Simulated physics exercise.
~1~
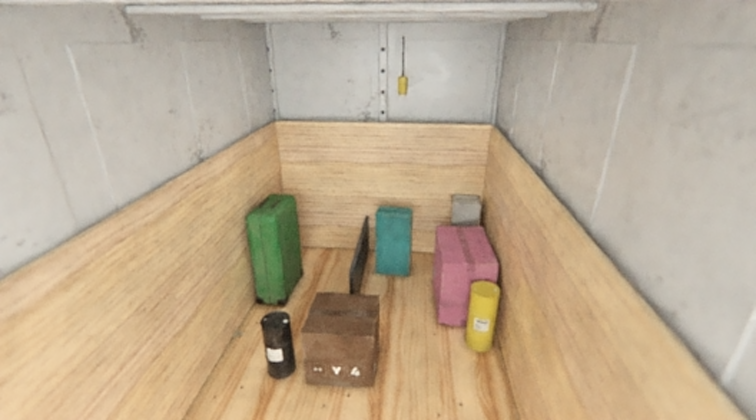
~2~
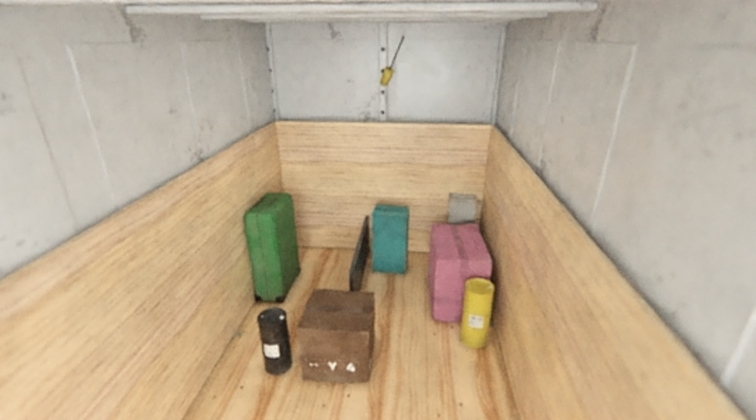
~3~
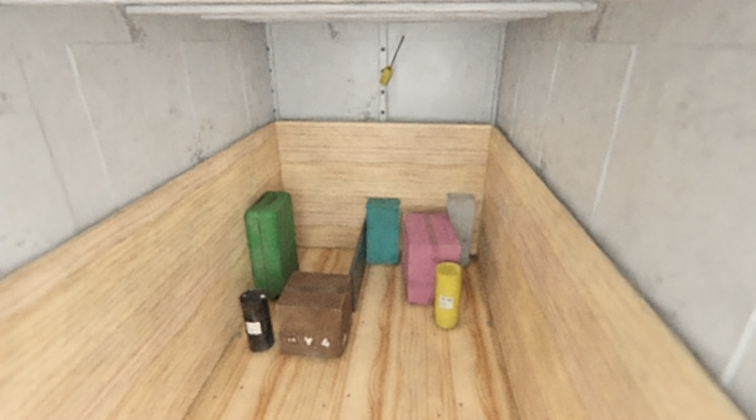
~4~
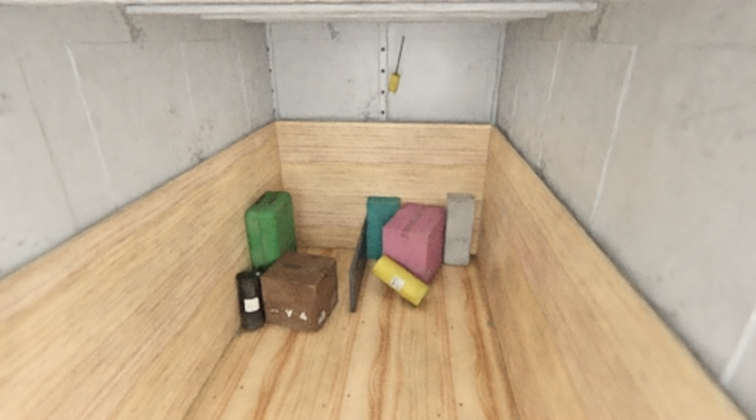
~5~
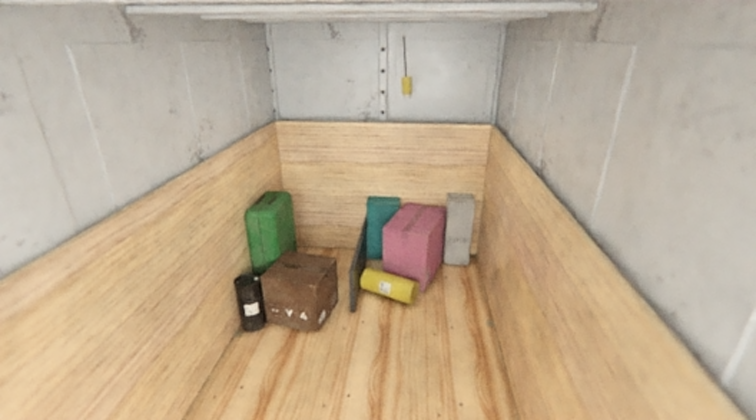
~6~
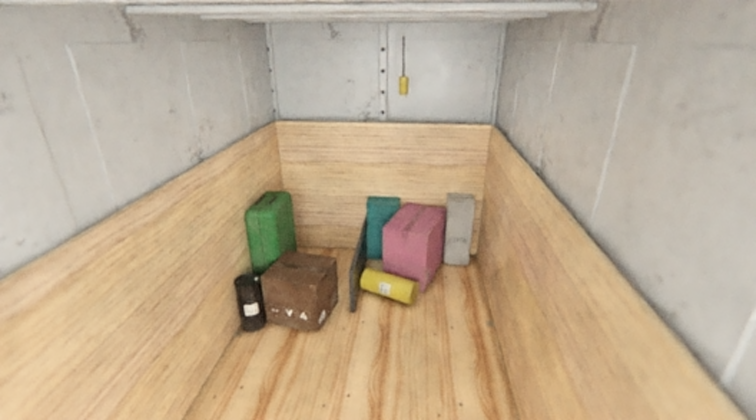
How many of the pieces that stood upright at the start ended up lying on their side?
Just one of them, the yellow canister, ended up lying on its side.
